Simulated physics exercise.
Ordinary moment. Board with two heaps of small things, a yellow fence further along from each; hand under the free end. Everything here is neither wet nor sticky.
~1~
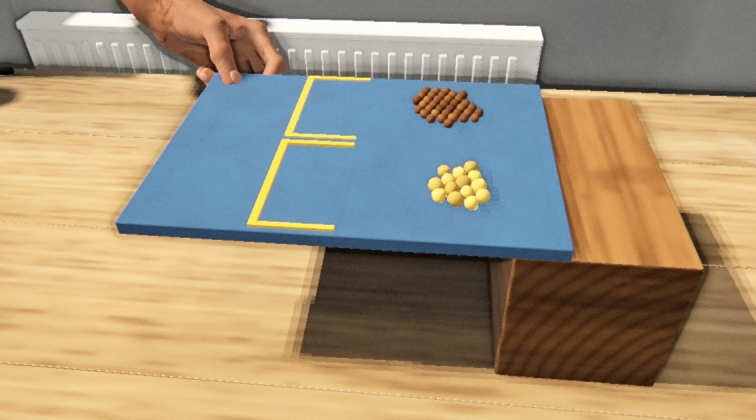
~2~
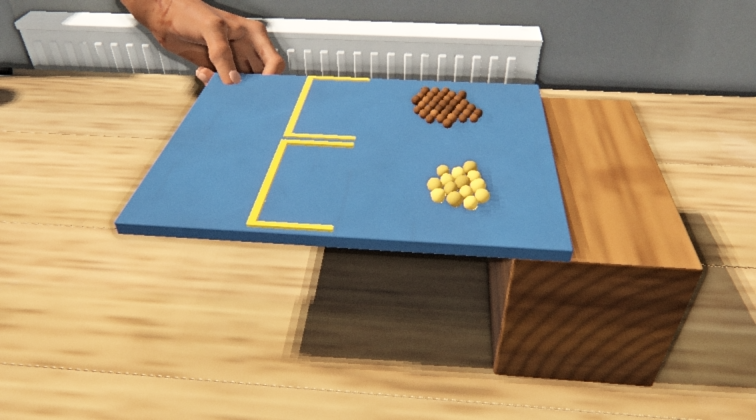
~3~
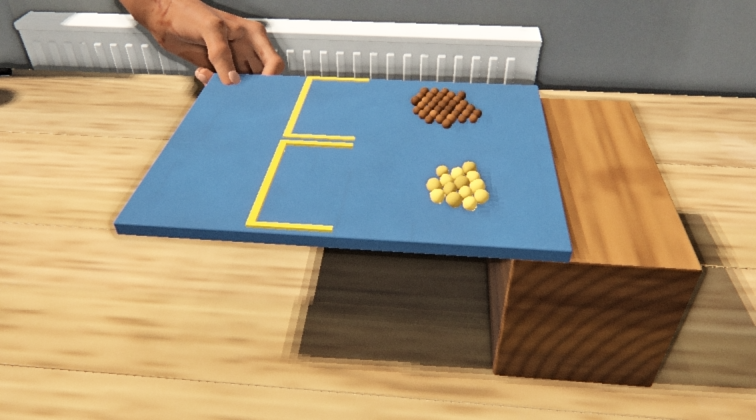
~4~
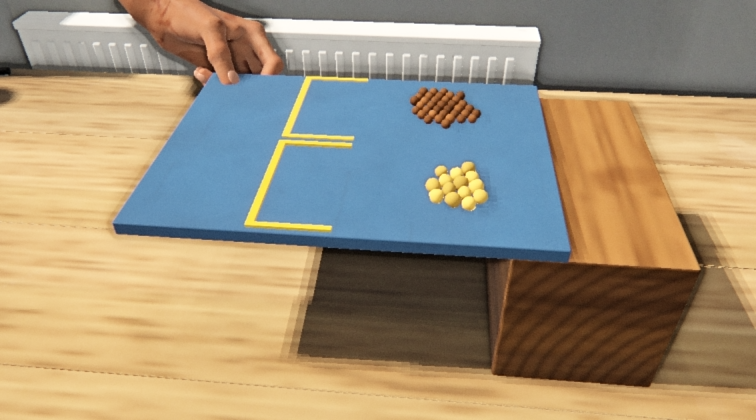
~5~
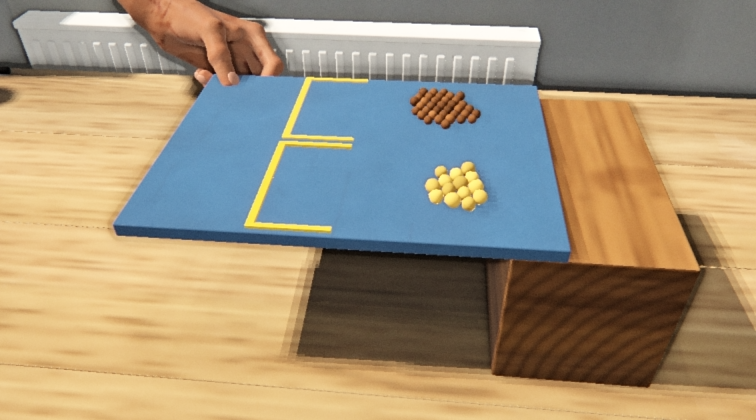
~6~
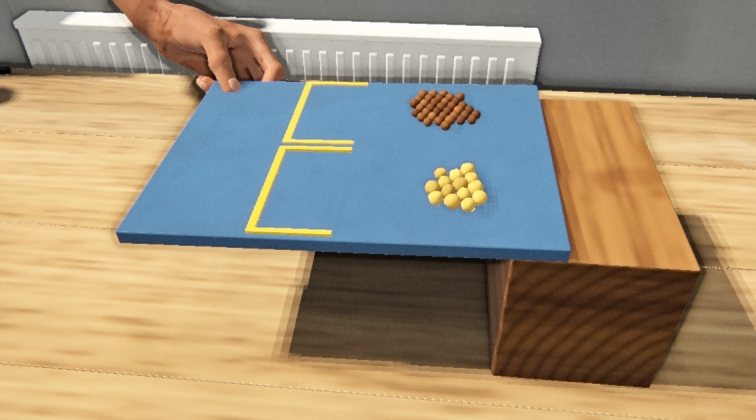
A hand at the upper left holds the far edge of a blue board that rests at its right on a brown wooden block, seen from slightly above over a pale wood surface before a white radiator. Reddish-brown balls sit behind pale yellow ones on the board's right, with two yellow bracket-shaped strips to their left. The board's left side dips very slightly late on, while both heaps stay put.
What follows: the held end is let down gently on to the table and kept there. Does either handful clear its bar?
Lab note: Front handful escaped, back handful escaped.
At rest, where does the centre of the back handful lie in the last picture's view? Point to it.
I'd say somewhere about (41, 208).
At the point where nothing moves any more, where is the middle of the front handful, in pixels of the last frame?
Roughly (98, 292) in pixels.
Then, 0.43 s past the last view, board sloping at 9°; front handful where it was; back handful where it was.
Then, 0.99 s past the last view, board sloping at 19°; front handful on its way down; back handful most past its bar.
Then, 1.58 s past the last view, board sloping at 28°; front handful about two thirds past its bar; back handful all past its bar.
Finally, board resting at 28°; front handful about two thirds past its bar; back handful all past its bar.
